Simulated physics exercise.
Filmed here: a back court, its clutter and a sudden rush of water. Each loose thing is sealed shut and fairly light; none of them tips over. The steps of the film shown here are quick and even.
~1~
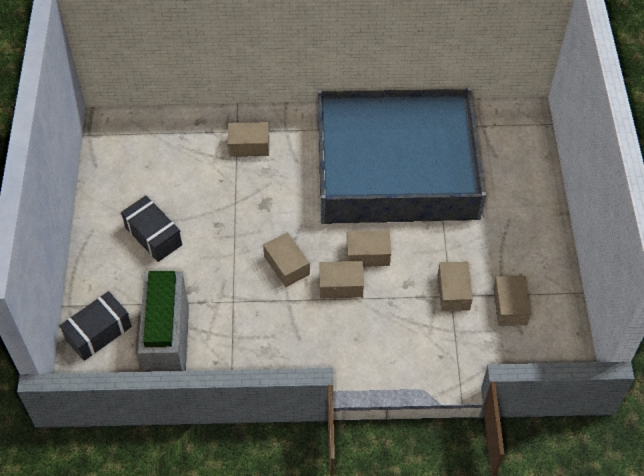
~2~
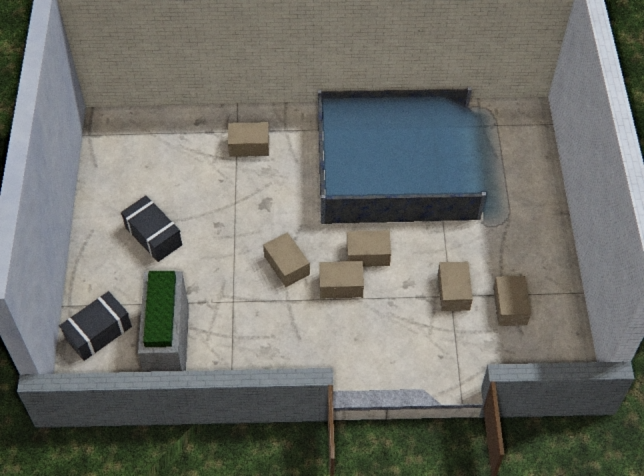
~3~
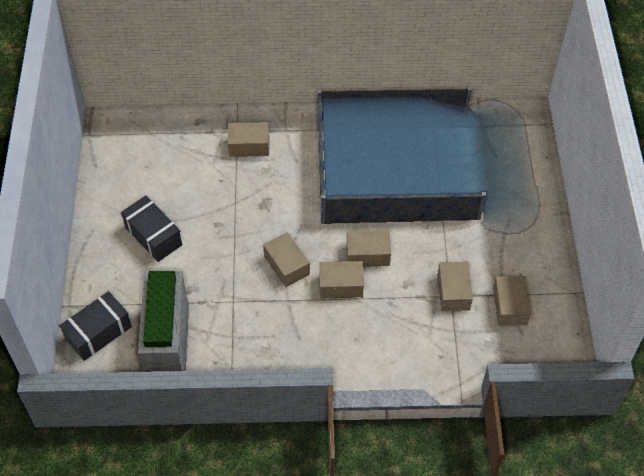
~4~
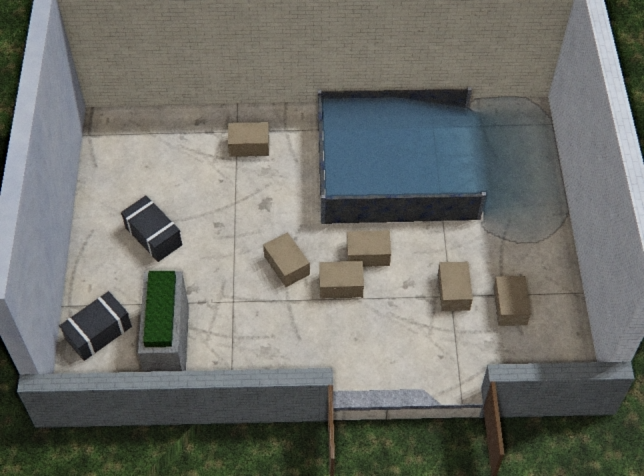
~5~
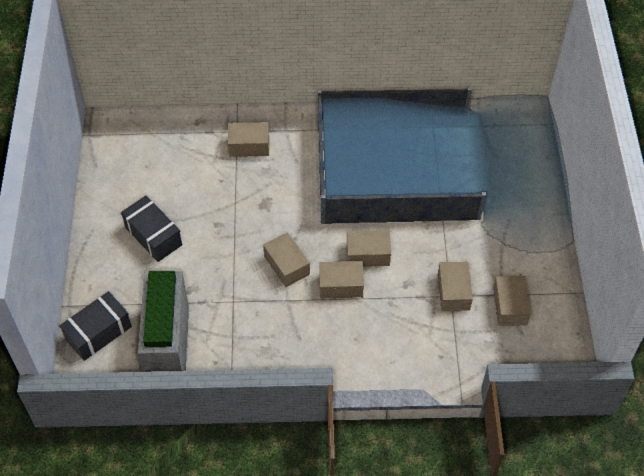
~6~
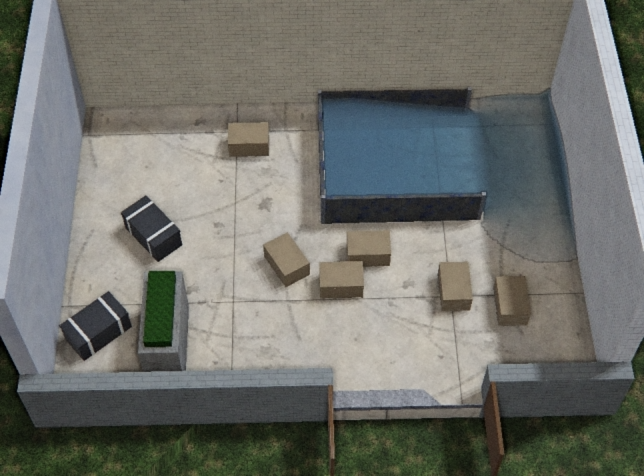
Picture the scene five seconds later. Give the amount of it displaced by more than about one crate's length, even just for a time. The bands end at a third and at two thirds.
Lower than a third.
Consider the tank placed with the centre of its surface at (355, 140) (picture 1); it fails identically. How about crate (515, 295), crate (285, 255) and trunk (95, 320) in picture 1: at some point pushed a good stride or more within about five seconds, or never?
Object by object: Over the mark, below the mark, below the mark.
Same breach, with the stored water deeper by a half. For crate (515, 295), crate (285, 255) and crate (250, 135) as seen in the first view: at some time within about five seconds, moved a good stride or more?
Result by item: Covered it; didn't cover it; didn't cover it.
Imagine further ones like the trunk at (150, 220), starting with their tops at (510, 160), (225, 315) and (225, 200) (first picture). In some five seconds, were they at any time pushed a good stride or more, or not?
Sequence: Travels that far, doesn't go far, doesn't go far.
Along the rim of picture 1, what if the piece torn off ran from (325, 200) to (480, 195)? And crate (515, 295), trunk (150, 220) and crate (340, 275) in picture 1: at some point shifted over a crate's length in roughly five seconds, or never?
Travels that far, falls short, travels that far.
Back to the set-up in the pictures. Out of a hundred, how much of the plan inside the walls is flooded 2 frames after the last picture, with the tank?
Near 25 %.
A moment on, 0 of 8 are well off their spots; 0 afloat.
Next, 0 of 8 are well off their spots; 0 afloat.
Later, 1 of 8 are well off their spots; 1 afloat.
In the end, 2 of 8 are well off their spots, and 2 have been at some point; 0 afloat.
